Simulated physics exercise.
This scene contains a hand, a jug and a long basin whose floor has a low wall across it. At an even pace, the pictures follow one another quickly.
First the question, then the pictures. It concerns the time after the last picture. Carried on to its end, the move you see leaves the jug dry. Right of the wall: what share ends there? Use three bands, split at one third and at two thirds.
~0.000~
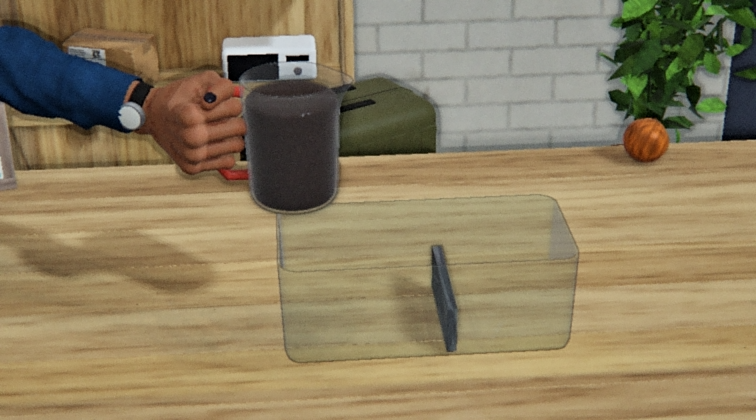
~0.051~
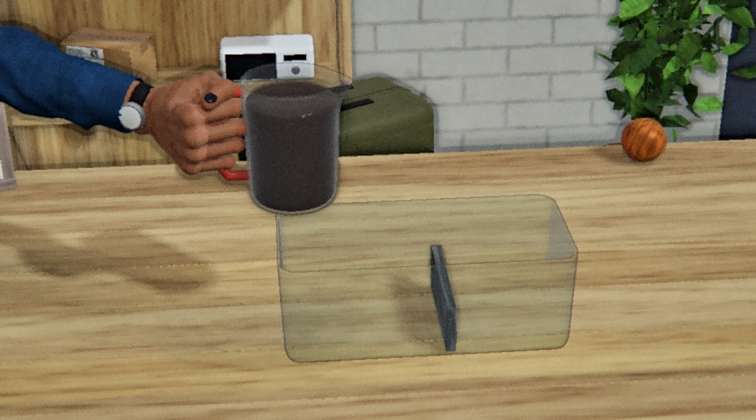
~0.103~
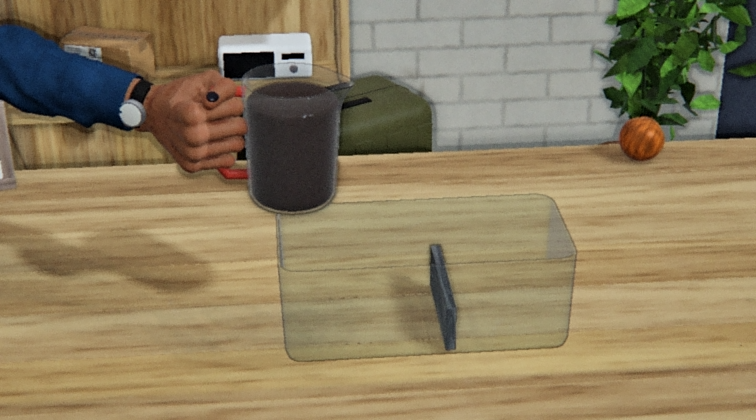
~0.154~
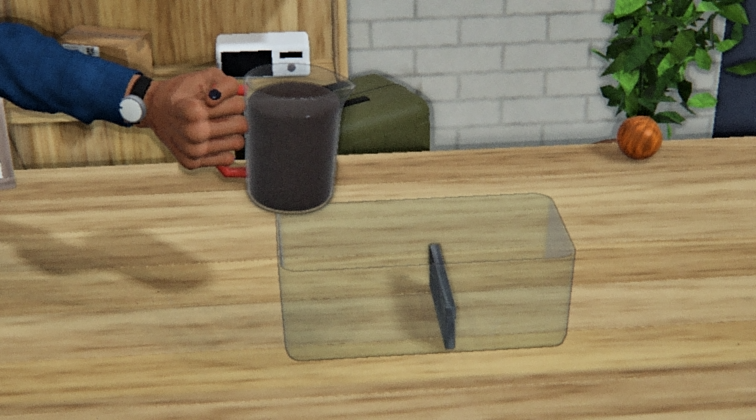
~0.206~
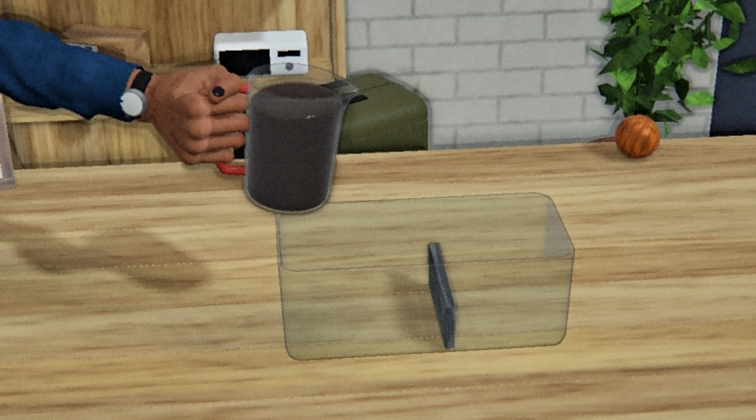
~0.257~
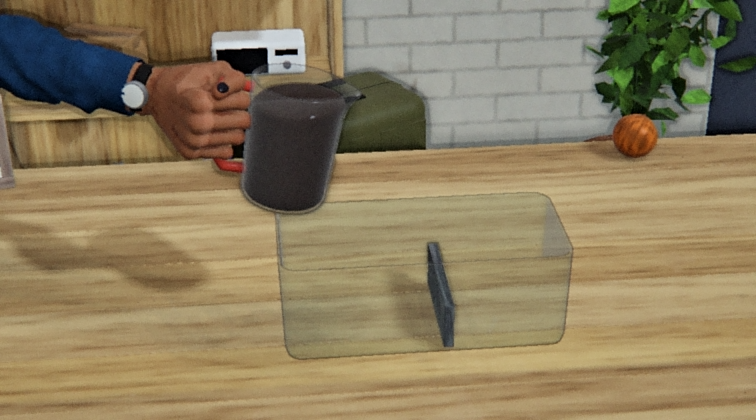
Under a third ends up there.
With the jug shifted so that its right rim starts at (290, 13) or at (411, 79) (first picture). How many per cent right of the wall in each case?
First try: About 5 %; second try: About 95 %.
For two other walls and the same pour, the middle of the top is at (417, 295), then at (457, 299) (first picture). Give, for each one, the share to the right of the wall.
80 % and 20 %, roughly.
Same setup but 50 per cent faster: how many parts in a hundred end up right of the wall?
Near 10 %.
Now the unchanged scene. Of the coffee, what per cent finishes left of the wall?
I'd say near 85 in a hundred.
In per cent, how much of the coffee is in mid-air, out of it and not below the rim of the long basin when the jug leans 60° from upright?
Estimate: Some 10 per cent.
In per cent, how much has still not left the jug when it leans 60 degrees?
Around 85 percent remains.
A moment on, the jug is tipped part way and 87 per cent is still to pour, 3 is left of the wall and 0 right of it.
Next, the jug is tipped on its side and 45 per cent is still to pour, 28 is left of the wall and 11 right of it.
Then the jug is tipped on its side and 9 per cent is still to pour, 72 is left of the wall and 13 right of it.
Later the jug is tipped on its side and 1 per cent is still to pour, 83 is left of the wall and 14 right of it.
Finally, 85 per cent lies left of the wall, 14 right of it and 1 outside.
